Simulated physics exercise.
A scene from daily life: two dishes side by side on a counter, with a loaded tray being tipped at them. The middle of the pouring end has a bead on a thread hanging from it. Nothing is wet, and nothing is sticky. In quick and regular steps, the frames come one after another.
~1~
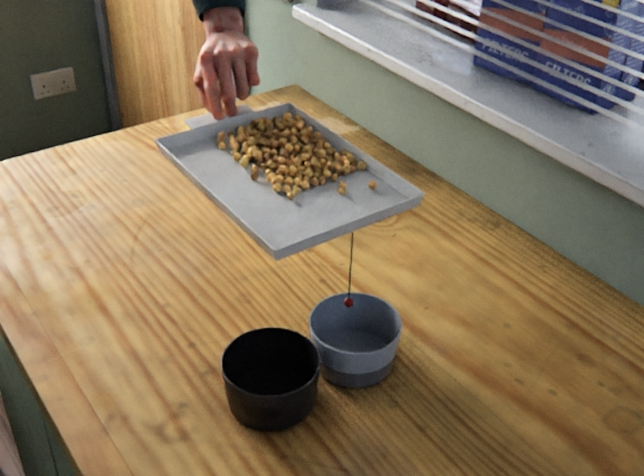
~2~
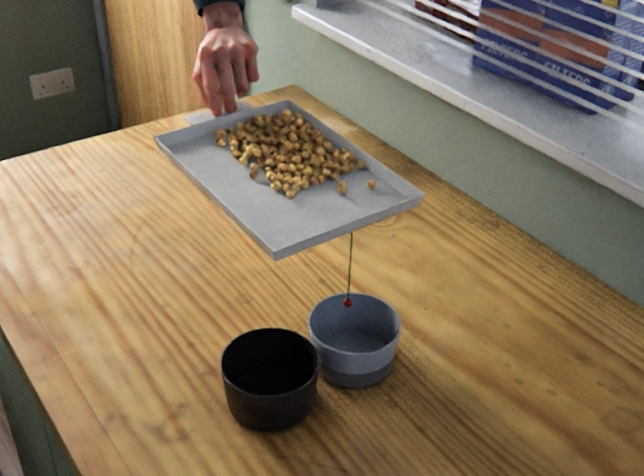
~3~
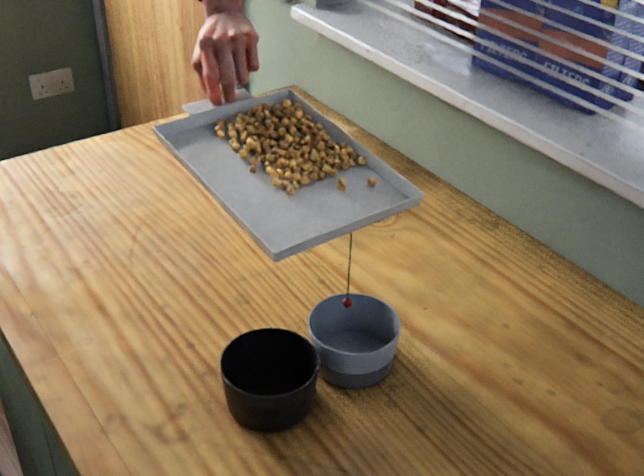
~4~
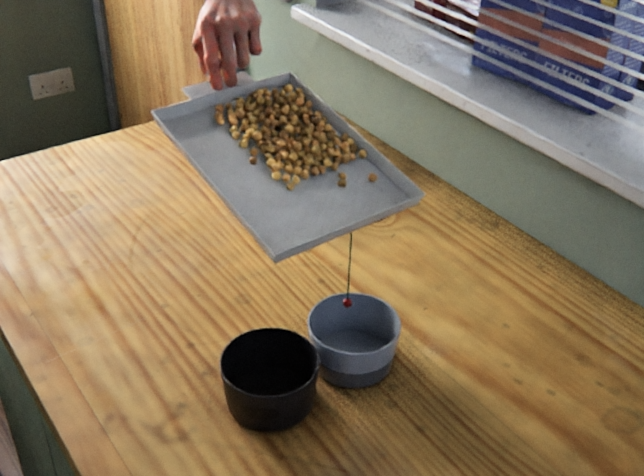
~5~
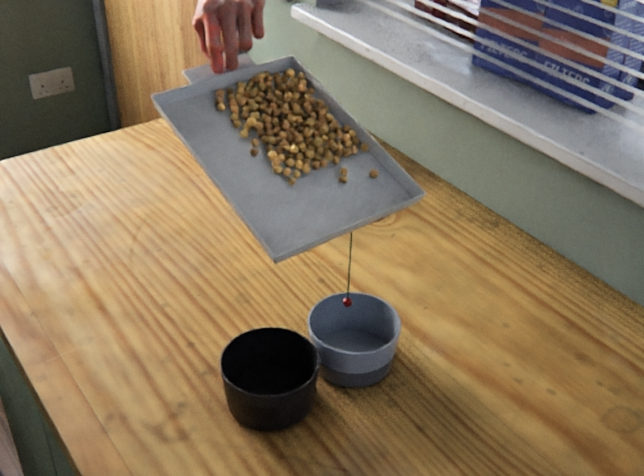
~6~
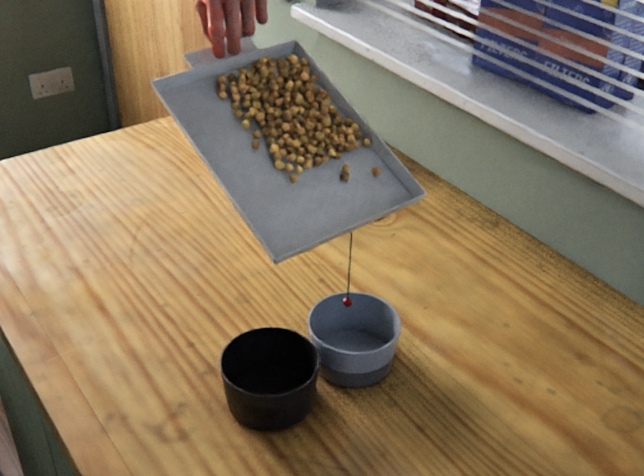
On a wooden table, a hand steadily raises the back of a gray tray of chickpeas.
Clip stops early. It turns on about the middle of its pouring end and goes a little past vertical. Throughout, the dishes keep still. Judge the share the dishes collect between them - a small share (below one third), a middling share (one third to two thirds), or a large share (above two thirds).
A middling share.
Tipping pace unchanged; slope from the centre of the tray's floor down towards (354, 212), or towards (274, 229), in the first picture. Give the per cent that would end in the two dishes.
I'd put it at some 30 % and then some 70 %.
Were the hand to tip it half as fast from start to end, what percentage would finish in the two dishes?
Close to 60 in a hundred.
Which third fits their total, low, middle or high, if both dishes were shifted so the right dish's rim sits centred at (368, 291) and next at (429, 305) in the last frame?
Position 1 - under a third; position 2 - one to two thirds.
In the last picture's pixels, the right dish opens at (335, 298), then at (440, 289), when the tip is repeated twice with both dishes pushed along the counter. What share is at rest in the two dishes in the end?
The first position comes out at 10 per cent, the other at 30 per cent.
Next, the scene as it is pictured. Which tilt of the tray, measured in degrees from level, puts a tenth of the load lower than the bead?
The angle is around 70°.
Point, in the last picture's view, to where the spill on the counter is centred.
The middle lies near (415, 425).
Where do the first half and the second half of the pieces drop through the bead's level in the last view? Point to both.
At (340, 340) for the first part, then at (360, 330) for the others.
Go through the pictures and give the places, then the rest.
Corners of the pouring end at (276, 247) and (419, 193), level; middle of the load at (283, 151), dried chickpeas; left dish at (298, 407); right dish at (383, 364); bead on its thread at (349, 303), in the first picture.
Corners of the pouring end at (276, 247) and (418, 193), level; middle of the load at (282, 148), in the second picture.
Corners of the pouring end at (275, 249) and (418, 193), tipped barely, lowest at the left corner; middle of the load at (282, 141), in the third picture.
Corners of the pouring end at (276, 251) and (419, 192), tipped a little, lowest at the left corner; middle of the load at (283, 130), in the fourth picture.
Corners of the pouring end at (277, 252) and (420, 192), tipped clearly, lowest at the left corner; middle of the load at (284, 119), in the fifth picture.
Corners of the pouring end at (277, 254) and (421, 192), tipped clearly, lowest at the left corner; middle of the load at (286, 109); left dish at (297, 406); right dish at (382, 363), in the sixth picture.
Soon after the last picture, tray tipped steeply; most on the tray; a small part in the air.
A little later, tray tipped right over; about half on the tray; a small part in the left dish; a small part in the right dish; about a quarter outside both; a small part in the air.
Later still, tray tipped past a quarter turn; about a quarter in the left dish; about a quarter in the right dish; about half outside both.
At rest, tray tipped past a quarter turn; about a quarter in the left dish; about a quarter in the right dish; about half outside both.
